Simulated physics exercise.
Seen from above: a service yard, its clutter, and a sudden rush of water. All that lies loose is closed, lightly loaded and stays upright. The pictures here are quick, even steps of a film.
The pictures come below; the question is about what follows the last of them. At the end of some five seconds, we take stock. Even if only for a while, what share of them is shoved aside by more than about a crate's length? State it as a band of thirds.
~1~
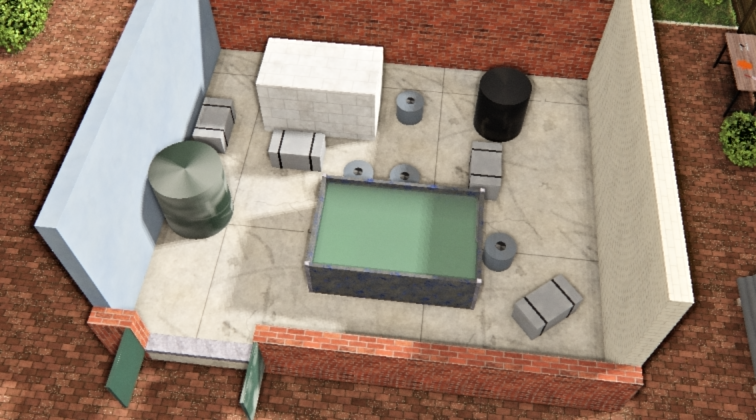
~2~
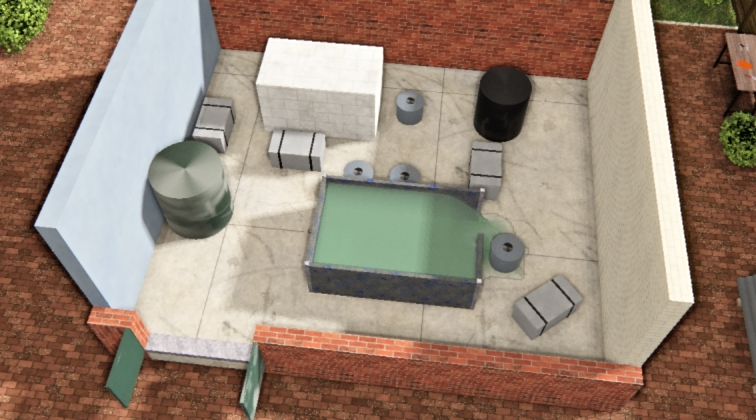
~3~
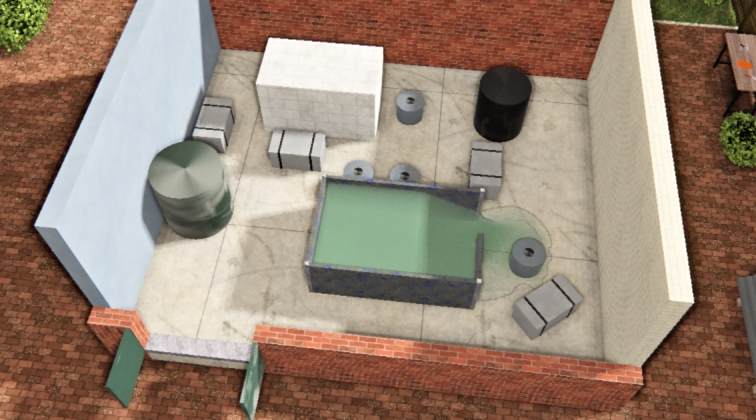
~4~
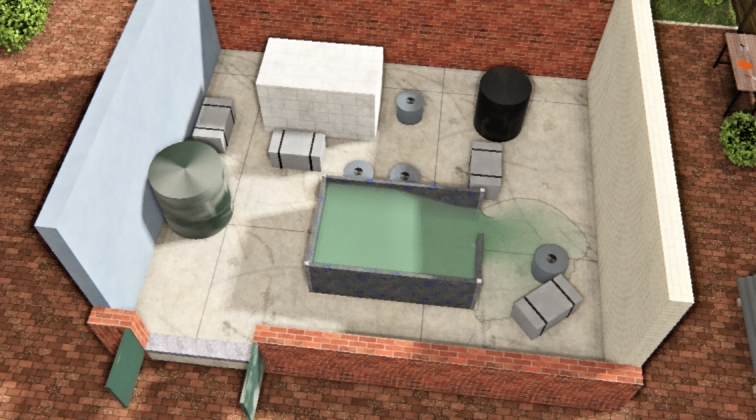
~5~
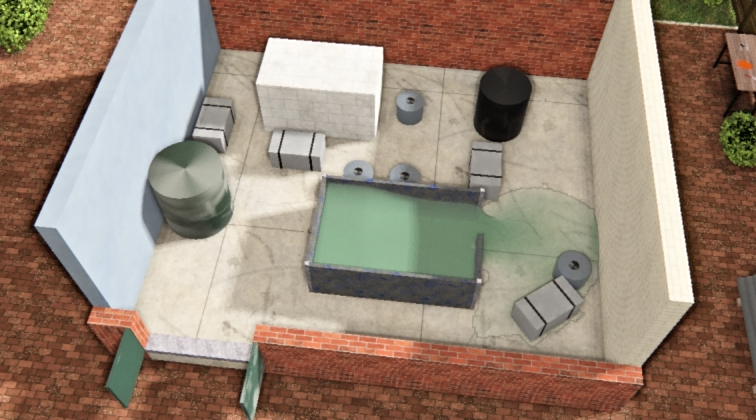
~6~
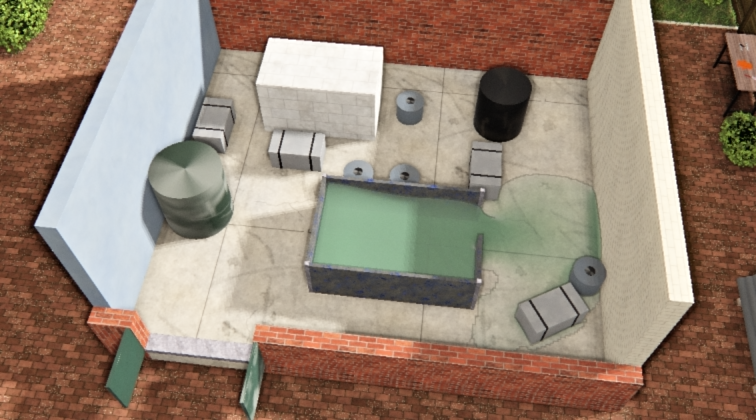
Counting the far movers, it's low - under a third.
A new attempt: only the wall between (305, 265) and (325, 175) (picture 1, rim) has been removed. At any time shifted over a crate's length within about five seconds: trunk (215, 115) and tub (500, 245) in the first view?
One by one - carried at least that far and never got there.
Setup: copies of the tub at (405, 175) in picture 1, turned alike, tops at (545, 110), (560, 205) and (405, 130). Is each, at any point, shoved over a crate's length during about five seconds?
Item by item: Goes the distance, goes the distance, remains in place.
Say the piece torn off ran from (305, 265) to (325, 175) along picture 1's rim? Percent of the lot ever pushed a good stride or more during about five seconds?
I make it 10 per cent.
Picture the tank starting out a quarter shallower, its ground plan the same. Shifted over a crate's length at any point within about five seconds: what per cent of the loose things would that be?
About 20 per cent.
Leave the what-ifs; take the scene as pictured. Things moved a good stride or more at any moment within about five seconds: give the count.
Count: 2.
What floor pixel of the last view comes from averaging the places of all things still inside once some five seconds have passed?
Near (357, 193).
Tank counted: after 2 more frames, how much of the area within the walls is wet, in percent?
That works out to about 25 in a hundred.
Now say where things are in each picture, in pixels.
A tub at (501, 246), on the bottom; a trunk at (549, 301), on the bottom; 0 of 8 have shifted, in the first picture.
A tub at (508, 247), on the bottom, close to its start; a trunk at (549, 301), on the bottom; 1 of 8 have shifted, in the second picture.
A tub at (529, 252) rests on the ground, a stride from its start; a trunk at (549, 301) rests on the ground; 1 of 8 have shifted, in the third picture.
A tub at (552, 259) rests on the ground, a stride from its start; a trunk at (549, 301) rests on the ground; 1 of 8 have shifted, in the fourth picture.
A tub at (574, 265), on the bottom, a stride from its start; a trunk at (550, 302) rests on the ground; 1 of 8 have shifted, in the fifth picture.
A tub at (590, 271), on the bottom, a stride from its start; a trunk at (554, 307) rests on the ground, close to its start; 2 of 8 have shifted, in the sixth picture.
A moment on, 1 of 8 are well off their spots; 1 afloat.
Next, 2 of 8 are well off their spots; 1 afloat.
Later, 2 of 8 are well off their spots; 1 afloat.
In the end, 2 of 8 are well off their spots, and 2 have been at some point; 1 afloat.
